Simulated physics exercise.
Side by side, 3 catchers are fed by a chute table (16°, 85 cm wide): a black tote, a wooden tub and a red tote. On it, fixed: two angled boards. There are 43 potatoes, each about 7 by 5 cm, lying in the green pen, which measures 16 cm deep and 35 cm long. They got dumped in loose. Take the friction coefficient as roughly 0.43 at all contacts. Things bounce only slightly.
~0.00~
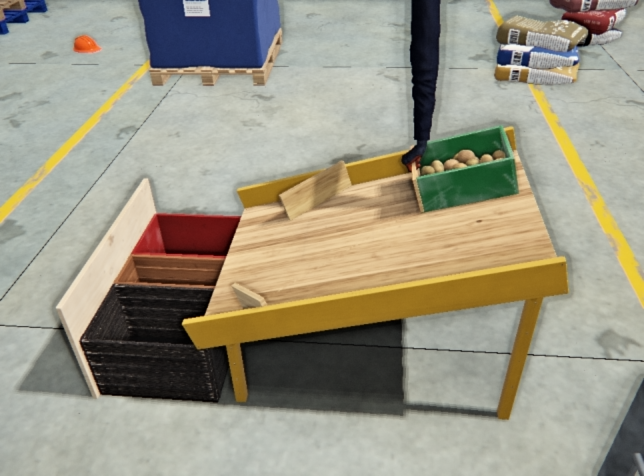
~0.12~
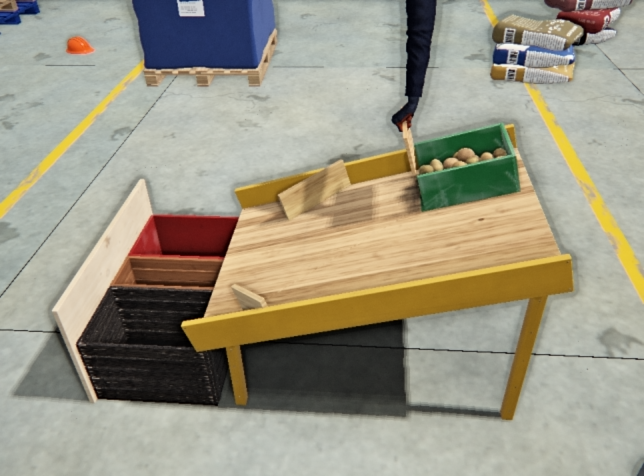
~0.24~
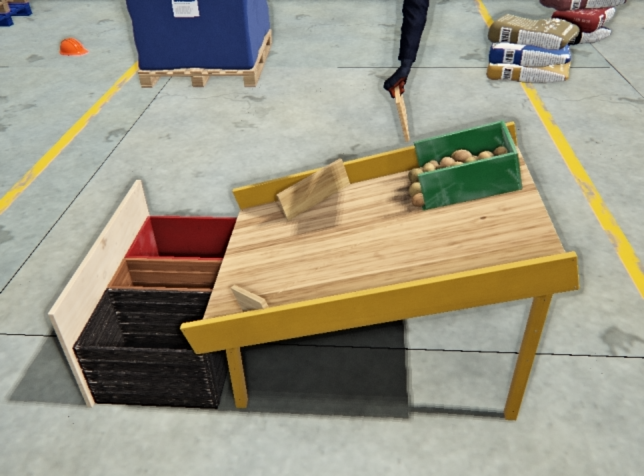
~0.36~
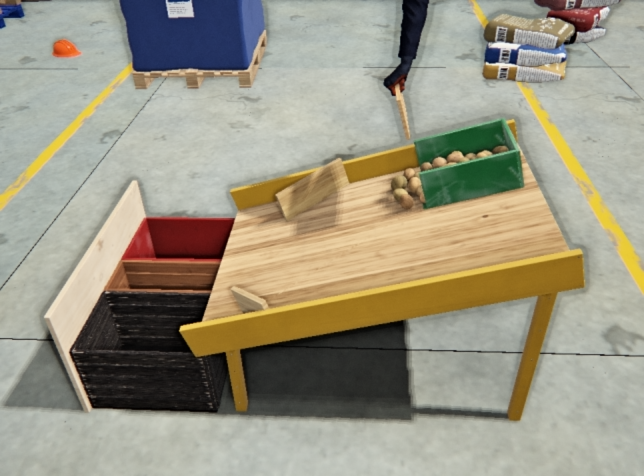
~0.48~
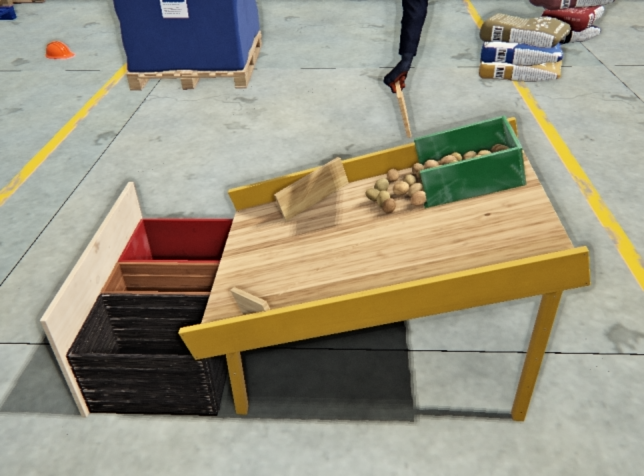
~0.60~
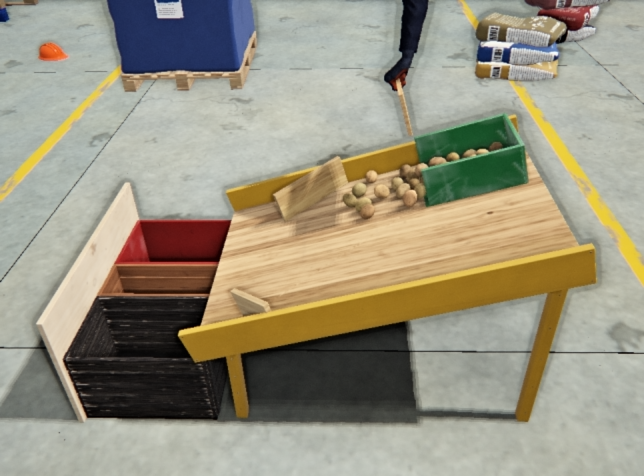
A sloping wooden table with yellow side rails stands on a grey warehouse floor, seen from above, with two angled boards on it and black, brown and red containers beside its left end. Behind are a blue bin on a pallet and stacked sacks. A dark-sleeved arm pulls a wooden slat from the green box, and brown potatoes roll out leftward while the camera drifts slightly.
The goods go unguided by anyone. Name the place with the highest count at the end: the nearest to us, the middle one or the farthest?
Biggest heap: The centrally placed one, the wooden tub.
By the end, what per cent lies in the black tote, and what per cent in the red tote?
Result: Near 0 % and near 30 %.
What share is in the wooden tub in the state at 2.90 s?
Estimate for then: Some 55 percent.
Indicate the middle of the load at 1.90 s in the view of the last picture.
Near pixel (295, 223).
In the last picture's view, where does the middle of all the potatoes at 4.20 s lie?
(157, 321).
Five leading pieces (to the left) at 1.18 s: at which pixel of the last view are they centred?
Close to (253, 237).
After 1.18 s, 20 still in the green pen and 23 on the slope.
After 1.90 s, 3 still in the green pen, 9 in the wooden tub, 2 in the red tote, 26 on the slope and 3 in the air.
After 2.90 s, 2 still in the green pen, 1 in the black tote, 23 in the wooden tub, 9 in the red tote, 5 on the slope and 3 in the air.
Final count (at 4.20 s), 2 still in the green pen, 1 in the black tote, 28 in the wooden tub and 12 in the red tote.
